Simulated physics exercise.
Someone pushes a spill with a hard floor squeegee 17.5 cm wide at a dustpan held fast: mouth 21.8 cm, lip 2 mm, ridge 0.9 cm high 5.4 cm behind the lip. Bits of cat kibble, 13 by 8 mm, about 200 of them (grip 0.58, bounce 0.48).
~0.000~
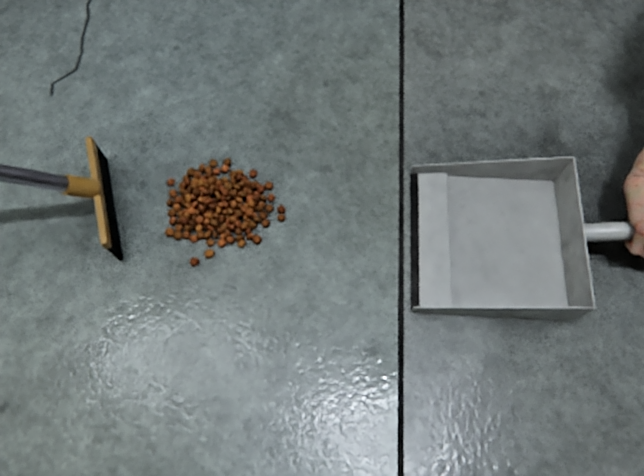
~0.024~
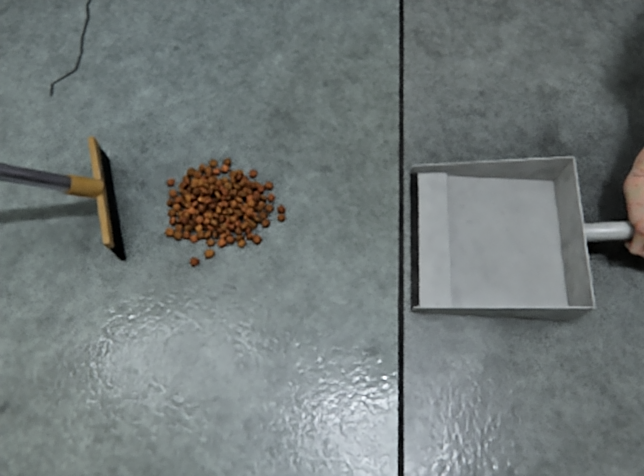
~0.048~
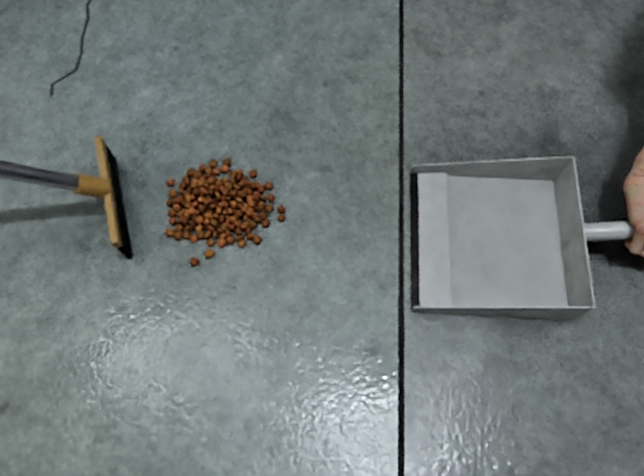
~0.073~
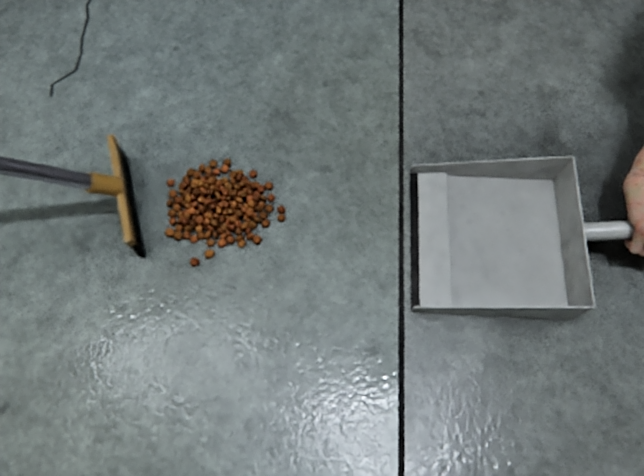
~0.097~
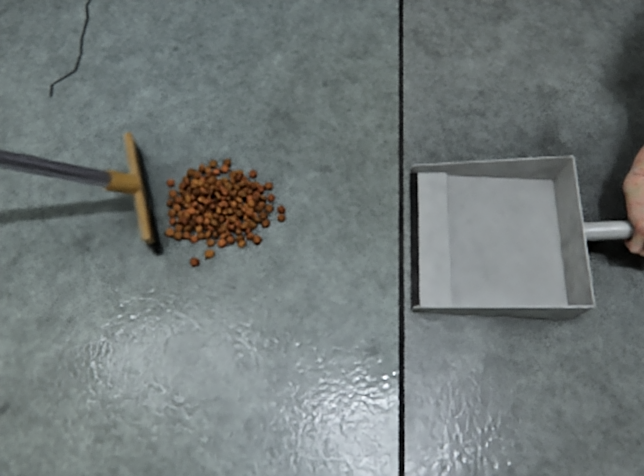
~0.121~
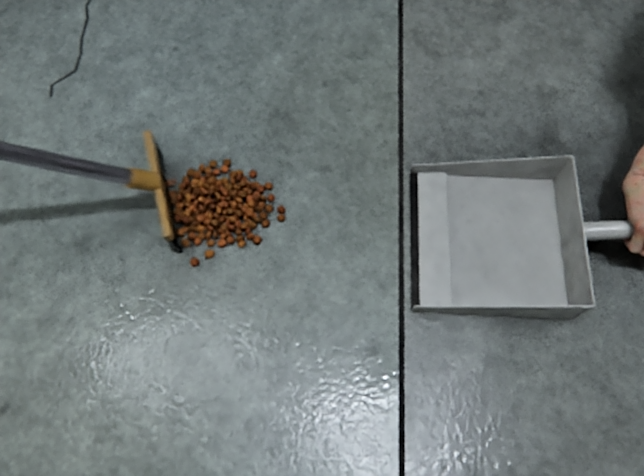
A squeegee with a long handle slid rightward across the gray floor and met the near edge of a pile of brown kibble, while a hand kept a dustpan still on the right.
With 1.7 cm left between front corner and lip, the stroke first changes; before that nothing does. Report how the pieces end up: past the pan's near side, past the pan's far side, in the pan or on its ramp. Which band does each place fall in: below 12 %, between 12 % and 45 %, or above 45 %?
Near side: A slim portion; far side: The chief portion; pan: A middling portion.
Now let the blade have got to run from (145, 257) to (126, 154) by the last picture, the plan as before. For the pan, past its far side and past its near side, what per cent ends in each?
Split: Pan = 5, far = 10, near = 0.
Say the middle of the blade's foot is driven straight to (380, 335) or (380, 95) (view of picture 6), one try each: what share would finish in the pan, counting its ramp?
Close to 5 and 5 in a hundred, in that order.
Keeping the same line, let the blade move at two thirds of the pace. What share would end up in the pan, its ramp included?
In that case roughly 20 percent.
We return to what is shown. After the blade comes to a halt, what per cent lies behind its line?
Close to 10 percent.
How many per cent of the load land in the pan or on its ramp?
Some 25 %.
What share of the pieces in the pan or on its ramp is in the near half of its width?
Some 10 per cent.
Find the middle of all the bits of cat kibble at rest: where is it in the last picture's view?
Once everything settles, the centre is around (419, 166).
After 0.27 s, middle of the blade 19 cm from the lip; 0 % over the lip, far side 25 %, near side 0 %.
After 0.36 s, middle of the blade 9 cm from the lip; 0 % over the lip, far side 45 %, near side 0 %.
Then, at 0.59 s, middle of the blade 5 cm from the lip; 25 % over the lip, far side 50 %, near side 0 %.
In the end, at 1.2 s, near side 0 %, far side 50 %, pan 25 %, in front of the lip or behind the blade 25 %.
